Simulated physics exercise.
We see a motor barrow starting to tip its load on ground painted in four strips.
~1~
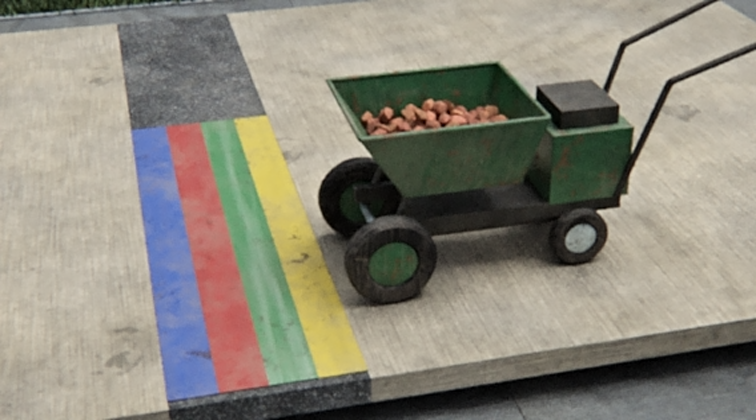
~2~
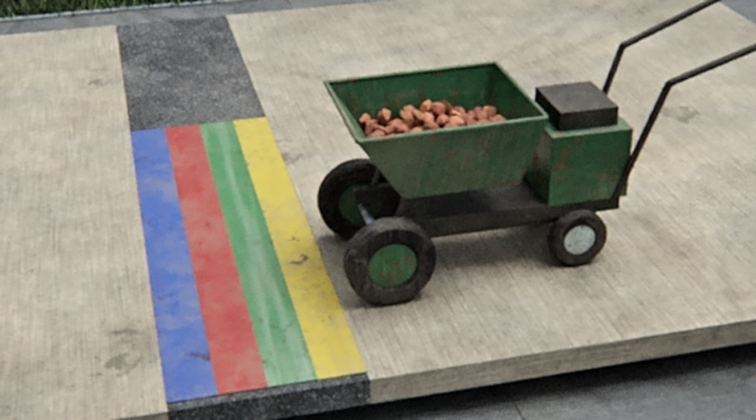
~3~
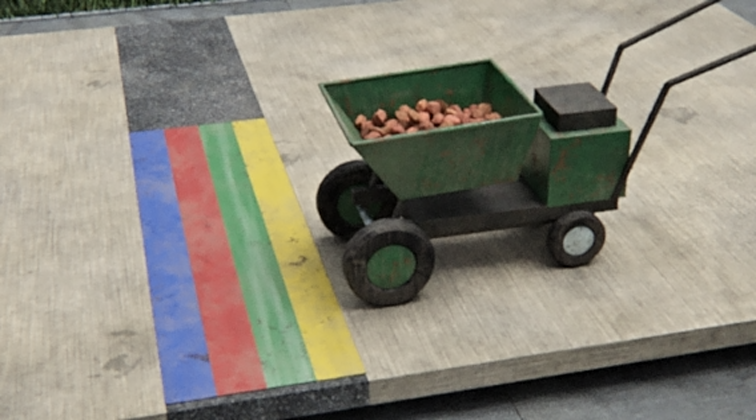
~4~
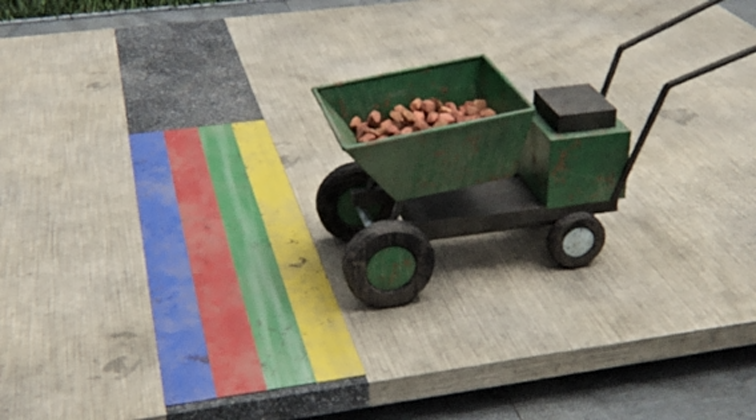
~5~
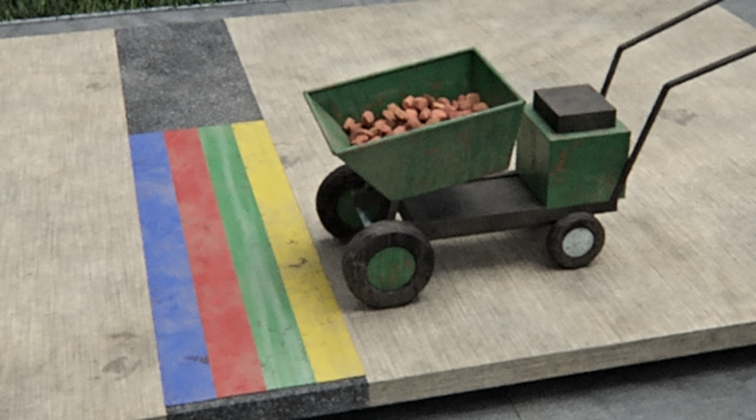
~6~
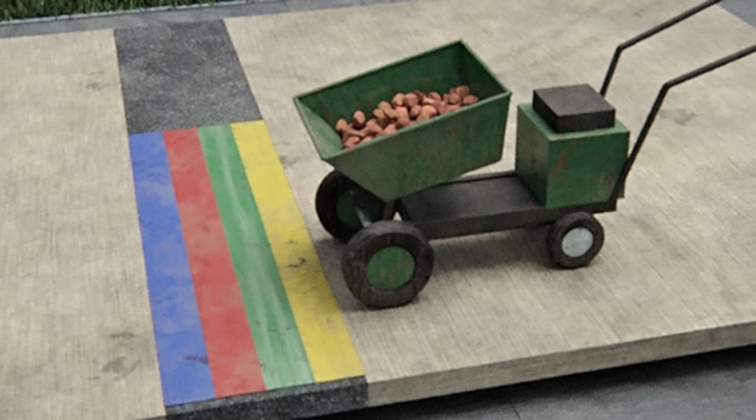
The green skip of a motor barrow, holding reddish-brown lumps of rubble, sits level at first, then tilts slightly forward to the left, its rear rising off the chassis, while the wheels stay still beside blue, red, green and yellow strips.
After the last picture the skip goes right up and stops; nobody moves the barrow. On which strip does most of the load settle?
The red strip carries the most.
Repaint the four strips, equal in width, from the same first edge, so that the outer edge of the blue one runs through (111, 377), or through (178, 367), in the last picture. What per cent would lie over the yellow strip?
In turn 0 and 0 in a hundred.
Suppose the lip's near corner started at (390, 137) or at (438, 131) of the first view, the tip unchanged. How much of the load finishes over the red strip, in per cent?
First some 30, then 20 per cent.
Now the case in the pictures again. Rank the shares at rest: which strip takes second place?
Next in line is the blue one.
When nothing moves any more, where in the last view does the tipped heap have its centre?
Near (203, 290).
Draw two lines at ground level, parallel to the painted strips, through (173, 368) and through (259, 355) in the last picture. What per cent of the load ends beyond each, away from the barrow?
First some 20, then 90 per cent.
Soon after the last picture, skip tipped steeply; all in the skip.
A little later, skip tipped right over; nearly all in the skip; a stray few over the red strip.
Later still, skip tipped right over; about a third in the skip; a stray few over the green strip; about a third over the red strip; about a quarter over the blue strip; a small part off the paint.
By the end, skip tipped right over; a stray few in the skip; a stray few over the yellow strip; a small part over the green strip; about half over the red strip; about a third over the blue strip; a small part off the paint.
